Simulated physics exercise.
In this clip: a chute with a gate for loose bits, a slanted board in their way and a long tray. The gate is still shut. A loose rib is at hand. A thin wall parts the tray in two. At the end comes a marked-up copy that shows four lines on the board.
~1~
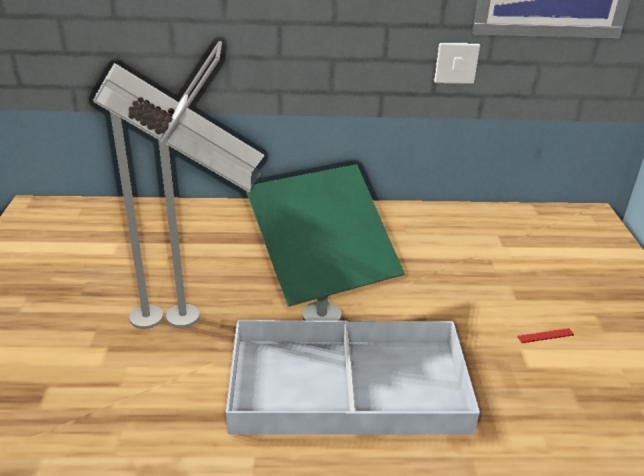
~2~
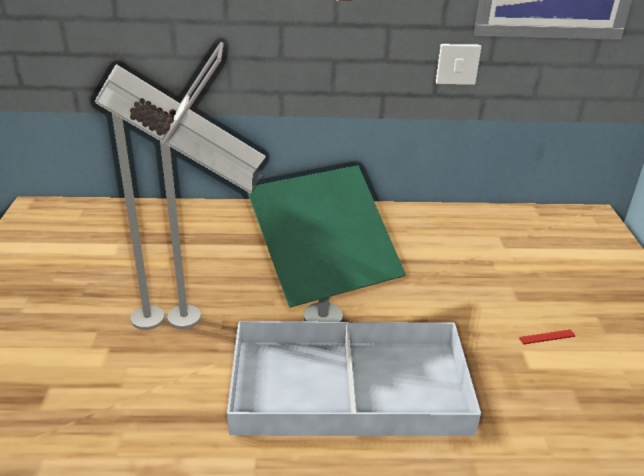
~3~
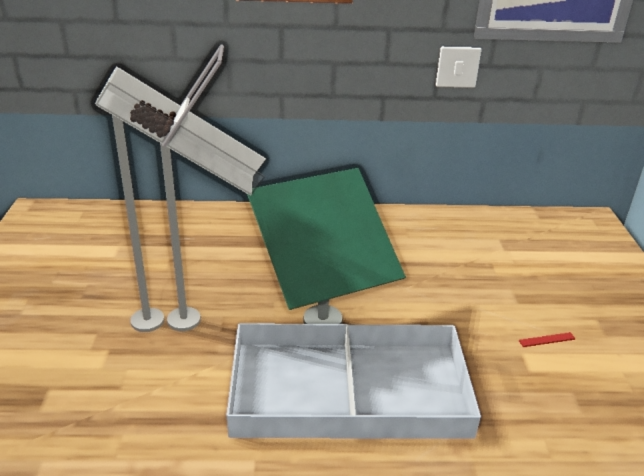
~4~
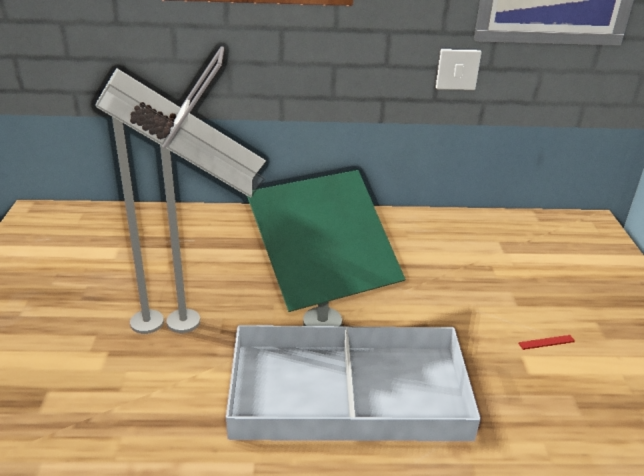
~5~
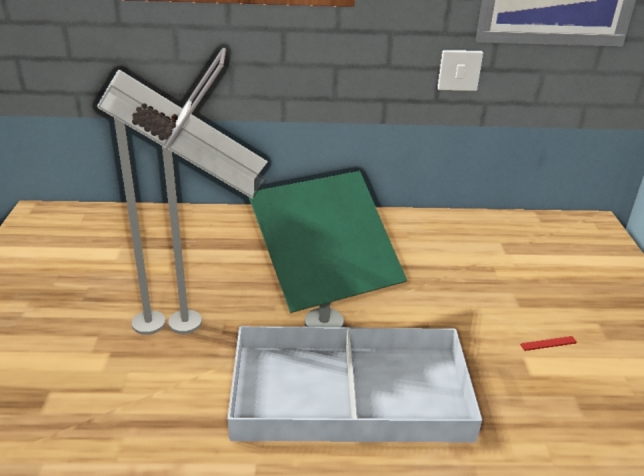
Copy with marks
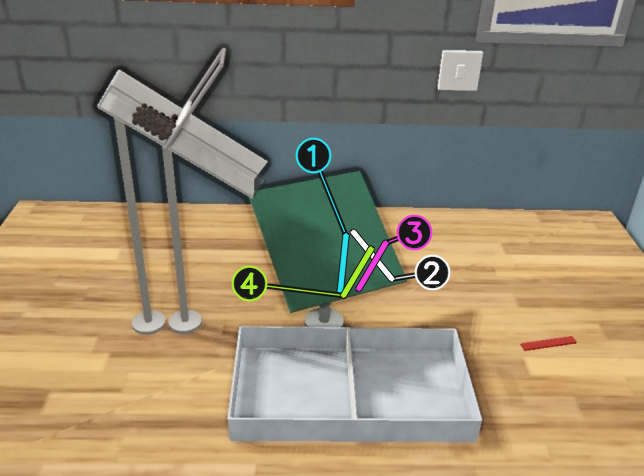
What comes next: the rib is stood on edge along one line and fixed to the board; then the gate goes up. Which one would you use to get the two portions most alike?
Best: 3.
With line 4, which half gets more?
More lands on the left.
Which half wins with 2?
More lands on the right.
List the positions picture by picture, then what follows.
Load behind the gate near (154, 115), chocolate balls; lip of the chute near (250, 182), sloping gently, in the first picture.
Middle of the board near (327, 231), tilted fairly steeply; middle of its low edge near (350, 290); of its high edge near (304, 176), in the second picture.
Front corners of the tray near (228, 415) and (480, 416); front end of its middle wall near (355, 416); gate still shut near (184, 109), in the third picture.
Middle of the load near (156, 120); lip near (252, 188), in the fourth picture.
Middle of the load near (158, 121); lip near (253, 189), in the fifth picture.
On the marked copy, line 1 from (345, 235) to (340, 291); line 2 from (353, 232) to (391, 279); line 3 from (385, 243) to (358, 288); line 4 from (371, 248) to (343, 295).
With 1, of what is caught, the bulk in the left half, close to a quarter in the right.
With 2, of what is caught, only a few in the left half, all but a few in the right.
With 3, of what is caught, close to two thirds in the left half, close to a third in the right.
With 4, of what is caught, all but a few in the left half, a small share in the right.
